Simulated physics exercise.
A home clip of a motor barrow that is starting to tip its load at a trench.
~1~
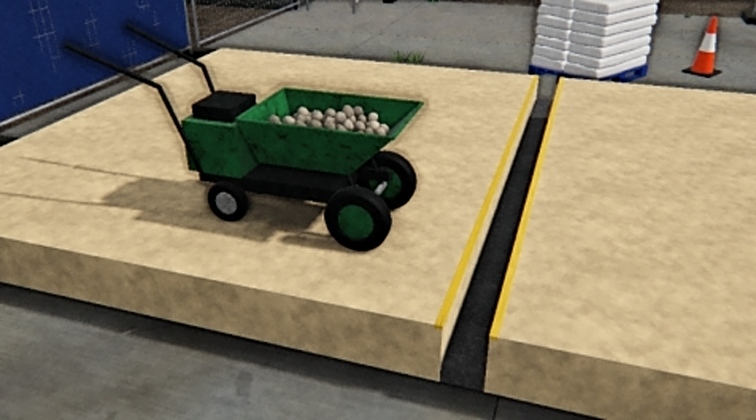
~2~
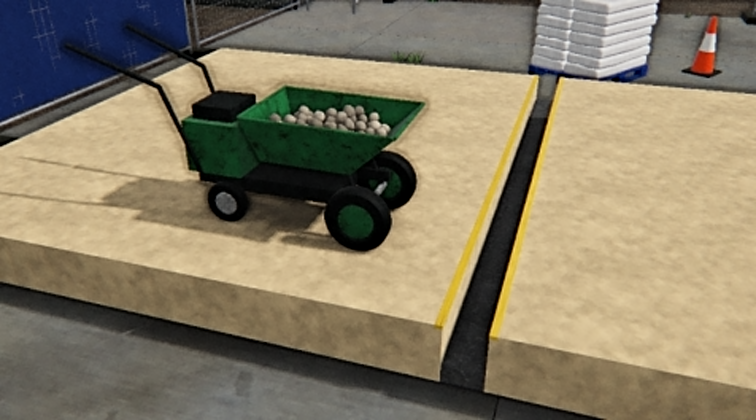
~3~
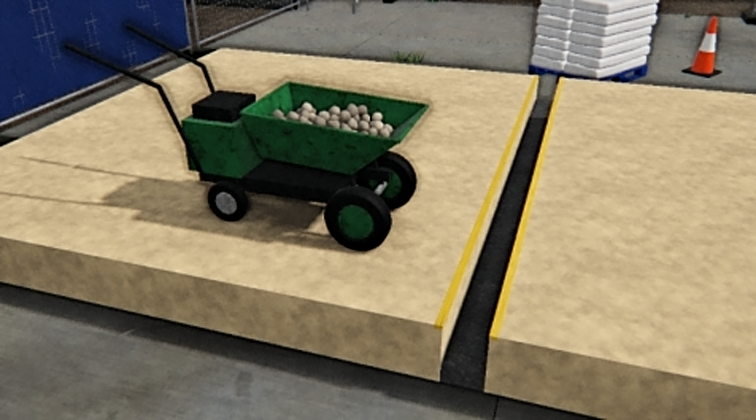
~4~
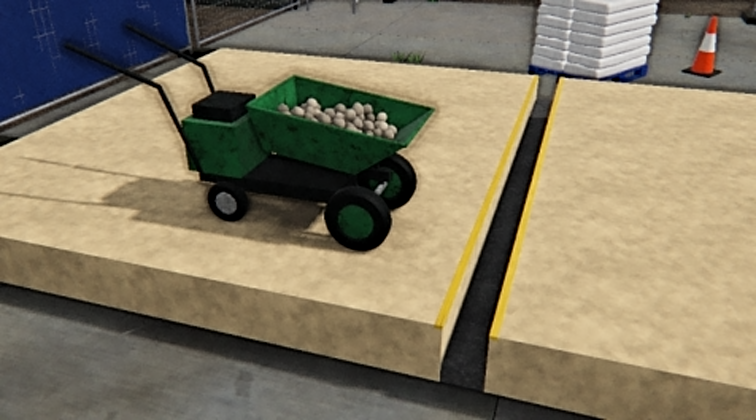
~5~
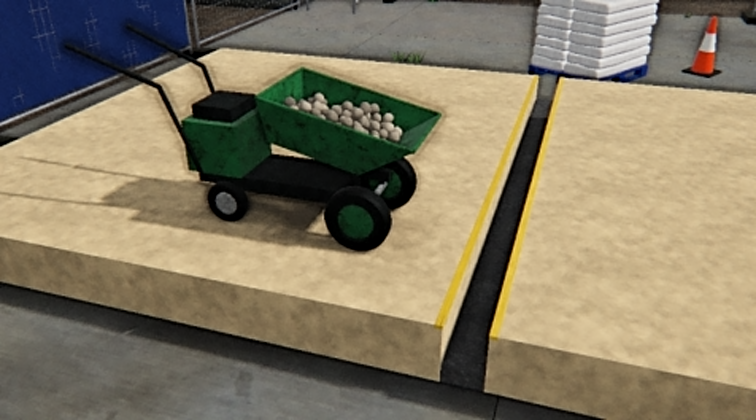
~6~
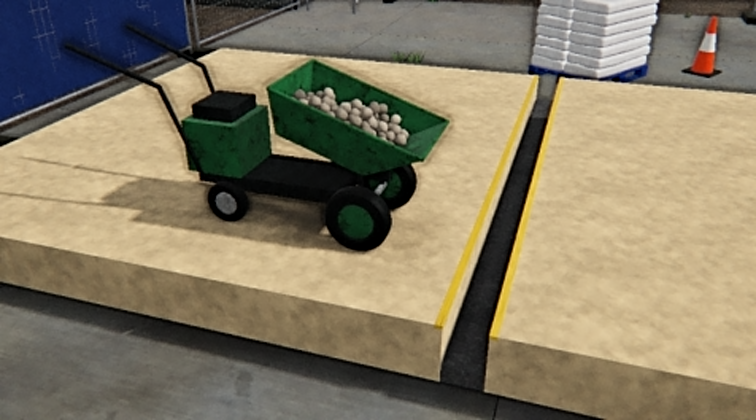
A green motor barrow loaded with round pebbles stood still on a pale platform near a narrow trench with yellow edges, then its skip gradually tilted forward, the back rising while the wheels stayed put.
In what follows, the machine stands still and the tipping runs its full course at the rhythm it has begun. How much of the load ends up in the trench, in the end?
Mostly in.
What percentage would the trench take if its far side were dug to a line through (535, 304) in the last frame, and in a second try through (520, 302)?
I'd put it near 90 in a hundred, then near 90 in a hundred.
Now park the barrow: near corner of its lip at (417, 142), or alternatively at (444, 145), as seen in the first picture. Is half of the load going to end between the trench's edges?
In turn: Over half; below a half.
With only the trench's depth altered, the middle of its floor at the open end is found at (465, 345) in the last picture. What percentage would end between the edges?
60 %.
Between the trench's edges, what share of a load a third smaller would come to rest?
Estimated share: Near 90 in a hundred.
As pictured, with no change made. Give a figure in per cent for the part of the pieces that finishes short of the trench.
Result: Close to 5 %.
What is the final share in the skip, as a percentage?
5 per cent, roughly.
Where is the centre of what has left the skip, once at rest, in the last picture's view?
Last view, centre at rest - approx. (493, 267).
Shortly afterwards, skip tipped steeply; the whole lot in the skip.
Next, skip tipped right over; near a third in the skip; only a few short of the trench; near half in or heaped over the trench; only a few beyond it.
Some moments later, skip tipped right over; a little in the skip; a little short of the trench; the bulk in or heaped over the trench; only a few beyond it.
In the end, skip tipped right over; a little in the skip; a little short of the trench; the bulk in or heaped over the trench; only a few beyond it.
